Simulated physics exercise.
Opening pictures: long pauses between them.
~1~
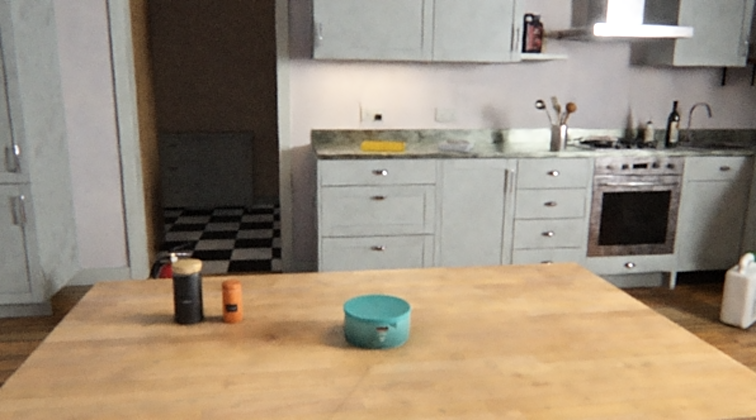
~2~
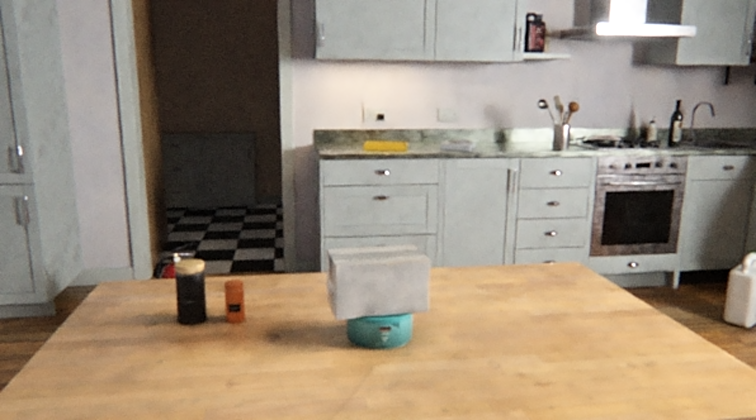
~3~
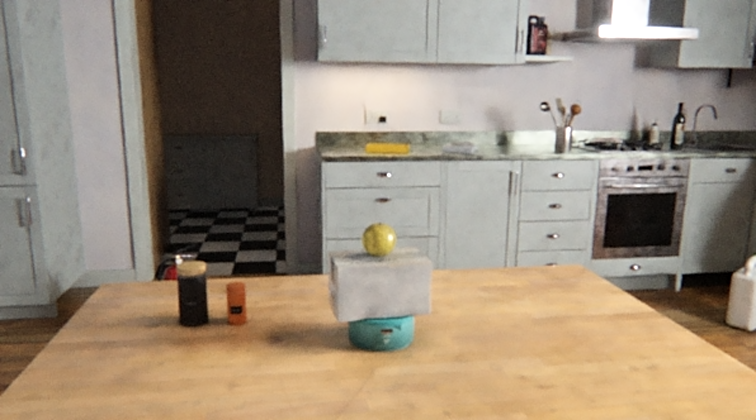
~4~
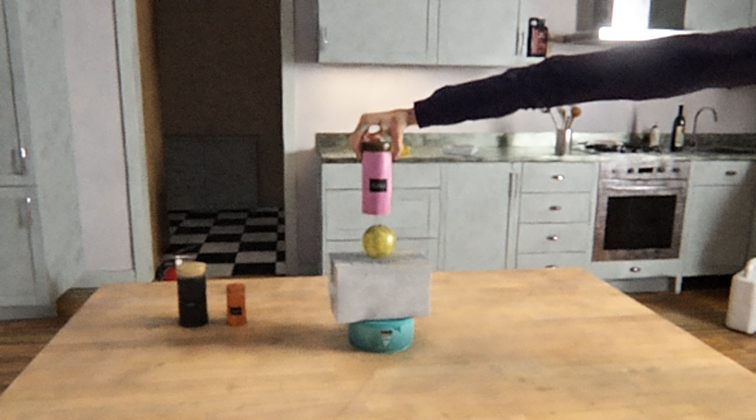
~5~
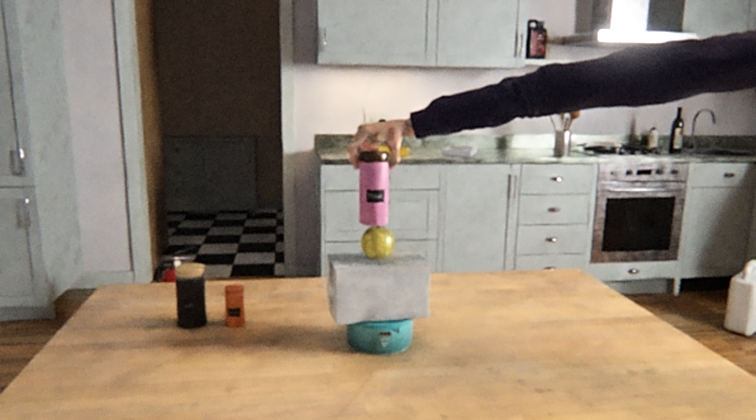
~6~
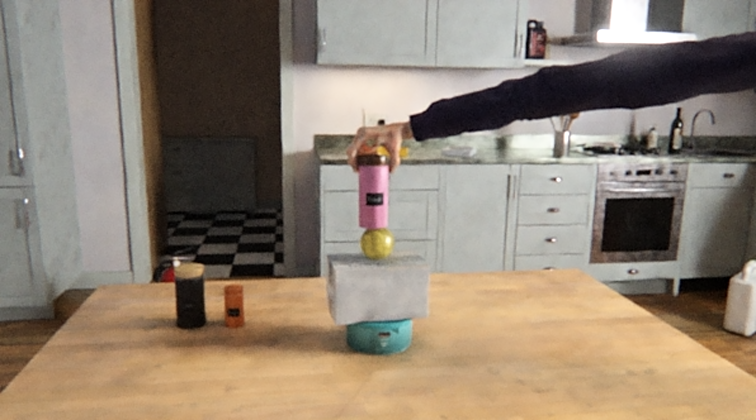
We see a turquoise tub on a wooden table beside a black jar and an orange shaker, then a white box and a yellow apple stacked on it, before a hand lowers a pink jar onto the apple, still gripping it.
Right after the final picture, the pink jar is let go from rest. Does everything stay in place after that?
It fails.
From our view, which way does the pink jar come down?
Leftward.
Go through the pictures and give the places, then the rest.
The last thing is not in view yet, in the first frame.
The last thing is not in view yet; orange shaker (235, 301), in the second frame.
The last thing is not in view yet; turquoise tub (381, 323), in the third frame.
Coming down; pink jar (376, 178); yellow apple (379, 241), in the fourth frame.
Coming down; pink jar (374, 188); black jar (191, 296), in the fifth frame.
Set down, still held; pink jar (373, 191); white box (376, 286), in the sixth frame.
Then, 0.40 s past the last view, pink jar now fallen.
Then, 0.60 s past the last view, things are still on the move.
Then, 0.70 s past the last view, as before.
Then, 1.40 s past the last view, nothing new.
Finally, fallen, pink jar; the other 5 still in place. Final places as the last picture's camera would see them, pink jar near (263, 334). The pile loses its balance.
